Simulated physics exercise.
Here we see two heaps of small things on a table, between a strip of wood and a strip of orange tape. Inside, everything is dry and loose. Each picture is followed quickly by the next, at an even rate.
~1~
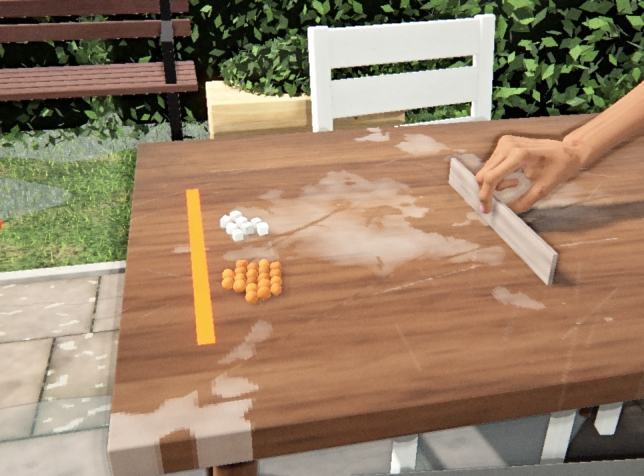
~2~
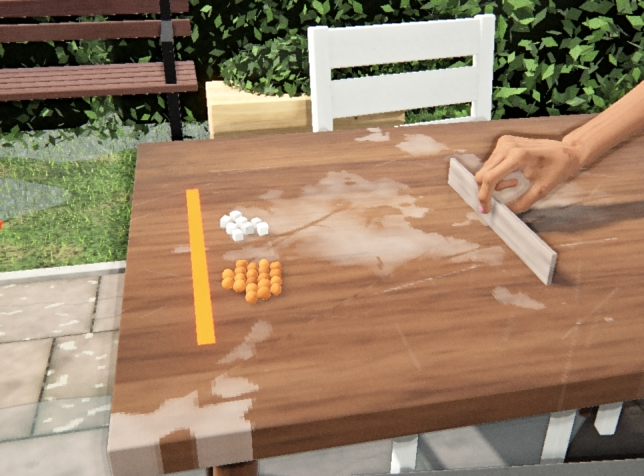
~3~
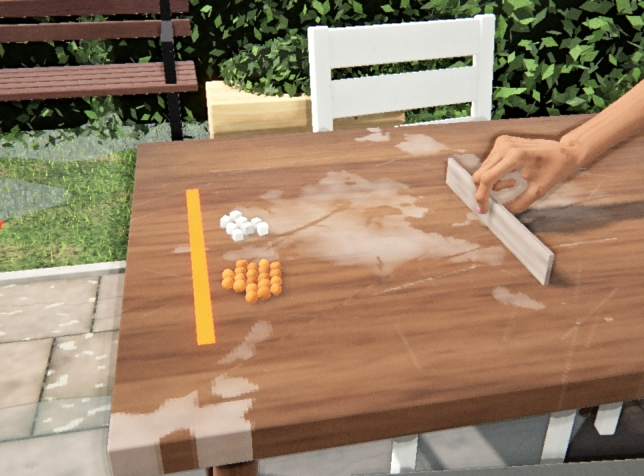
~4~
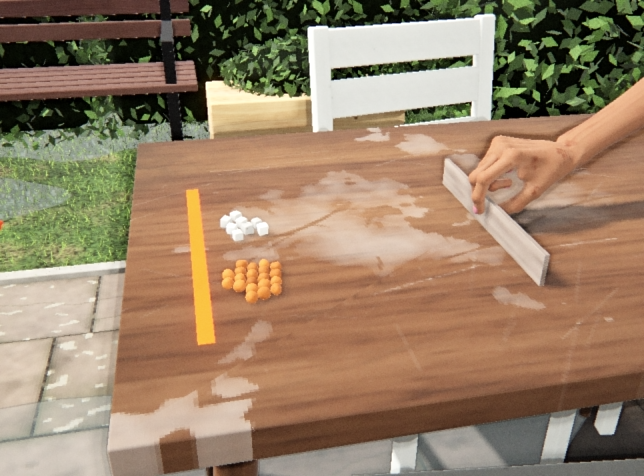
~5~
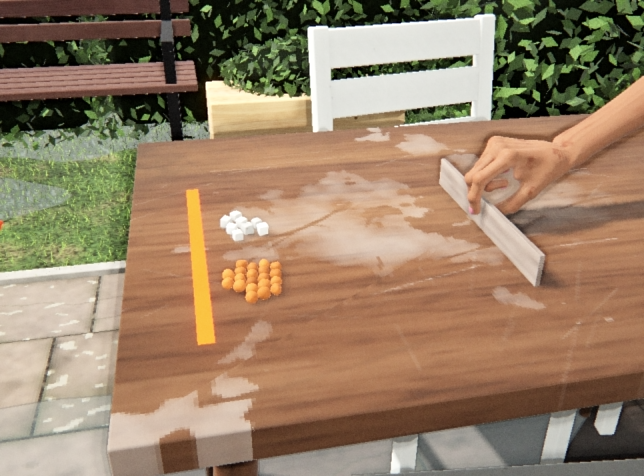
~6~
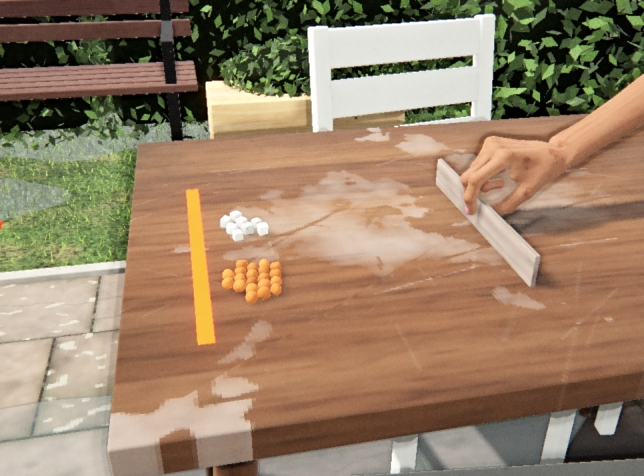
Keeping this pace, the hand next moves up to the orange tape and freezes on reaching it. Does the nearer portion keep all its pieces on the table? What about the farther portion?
Outcome: Nearer portion: No spillage; farther portion: No spillage.
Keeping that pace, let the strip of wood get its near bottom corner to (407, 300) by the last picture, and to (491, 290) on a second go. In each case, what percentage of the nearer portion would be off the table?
Close to 100 in a hundred the first time, close to 0 in a hundred the second.
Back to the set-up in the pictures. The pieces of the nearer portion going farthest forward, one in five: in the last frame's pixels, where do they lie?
Look near (155, 294) in the last frame.
Then, 1.99 s past the last view, strip of wood still moving, near (339, 213); nearer portion all on the table, its front near (228, 283); farther portion all on the table, its front near (227, 222).
Then, 4.01 s past the last view, strip of wood stopped at the orange tape; nearer portion all on the table, its front near (153, 297); farther portion all on the table, its front near (172, 223).
Finally, strip of wood stopped at the orange tape; nearer portion all on the table, its front near (153, 297); farther portion all on the table, its front near (172, 223).
